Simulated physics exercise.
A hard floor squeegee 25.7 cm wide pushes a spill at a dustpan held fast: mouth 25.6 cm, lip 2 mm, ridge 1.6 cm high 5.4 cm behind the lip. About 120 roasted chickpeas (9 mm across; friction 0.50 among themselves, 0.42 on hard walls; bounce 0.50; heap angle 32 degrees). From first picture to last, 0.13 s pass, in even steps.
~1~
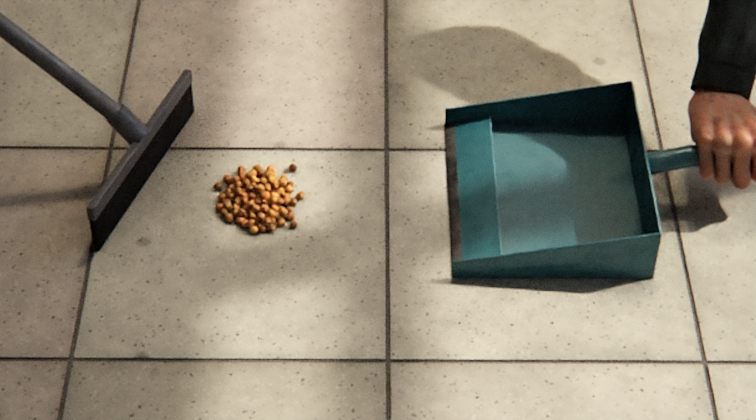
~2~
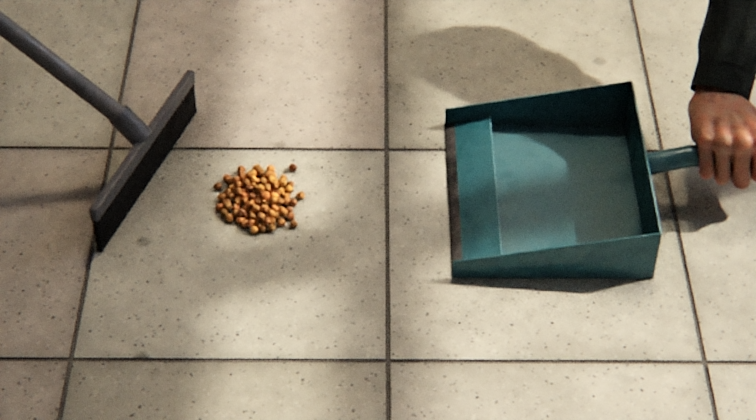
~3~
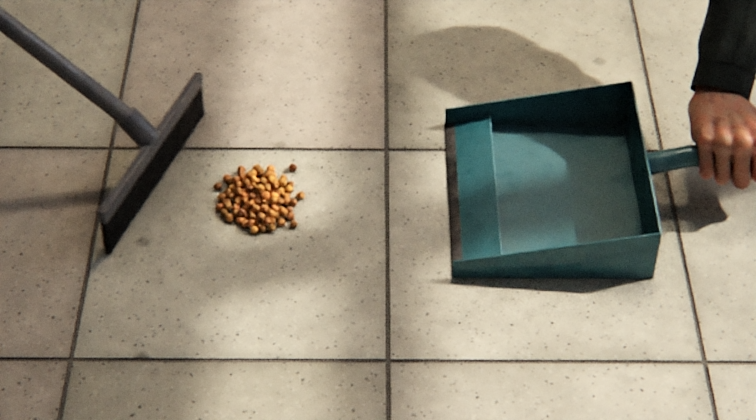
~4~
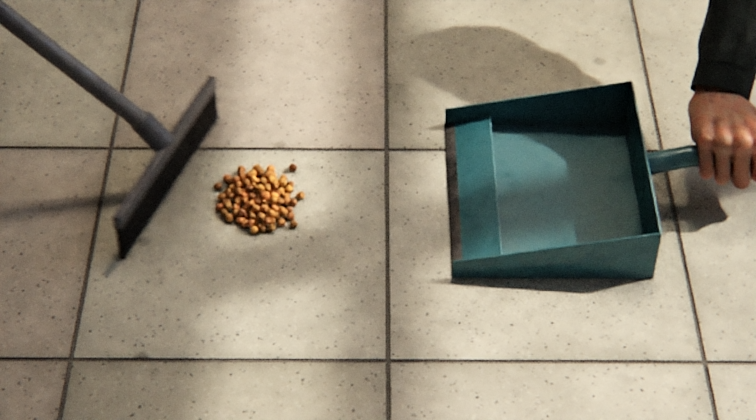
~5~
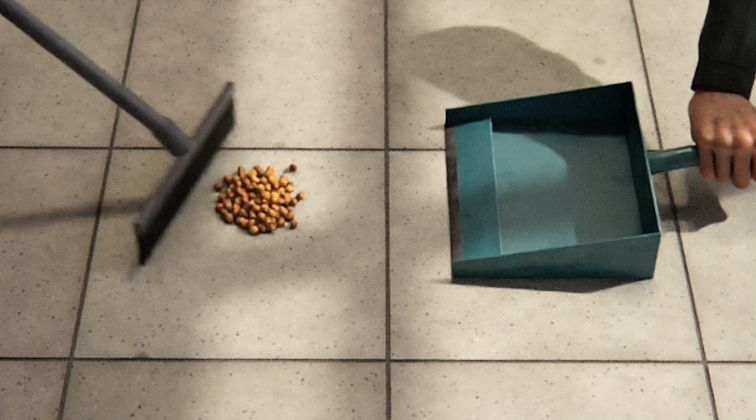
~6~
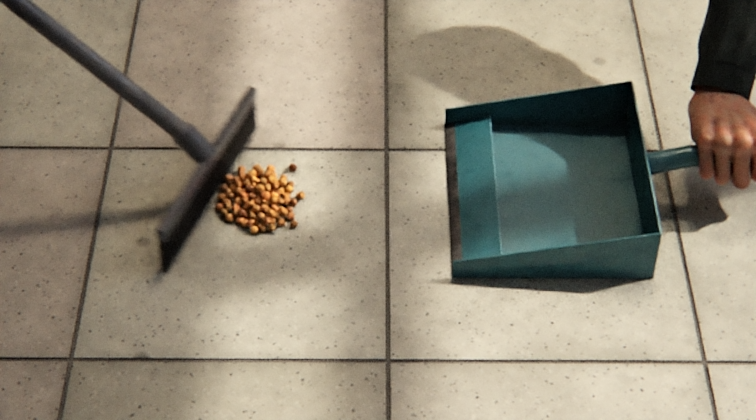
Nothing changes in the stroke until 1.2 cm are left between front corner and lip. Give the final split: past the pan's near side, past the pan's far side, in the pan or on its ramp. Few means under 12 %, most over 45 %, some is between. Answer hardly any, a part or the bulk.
Past the pan's near side: A part; past the pan's far side: Hardly any; in the pan or on its ramp: A part.
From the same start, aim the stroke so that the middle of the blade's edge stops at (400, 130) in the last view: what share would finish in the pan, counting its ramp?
About 15 per cent.
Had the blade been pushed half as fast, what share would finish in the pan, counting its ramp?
In that case some 10 per cent.
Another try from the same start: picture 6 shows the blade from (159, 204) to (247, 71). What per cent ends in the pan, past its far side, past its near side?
Pan 15, far 0, near 5.
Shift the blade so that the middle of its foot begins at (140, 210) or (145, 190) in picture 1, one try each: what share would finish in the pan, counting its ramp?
Some 35 and 30 per cent.
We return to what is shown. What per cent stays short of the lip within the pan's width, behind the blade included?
About 35 per cent.
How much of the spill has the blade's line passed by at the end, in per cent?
Some 5 per cent.
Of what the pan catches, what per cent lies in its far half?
About 10 per cent.
Then, 0.11 s after the last picture, middle of the blade 16 cm from the lip; 0 % over the lip, far side 0 %, near side 5 %.
Then, 0.19 s after the last picture, middle of the blade 8 cm from the lip; 0 % over the lip, far side 0 %, near side 15 %.
Then, 0.41 s after the last picture, middle of the blade 5 cm from the lip; 45 % over the lip, far side 0 %, near side 30 %.
In the end, near side 30 %, far side 0 %, pan 35 %, in front of the lip or behind the blade 35 %.
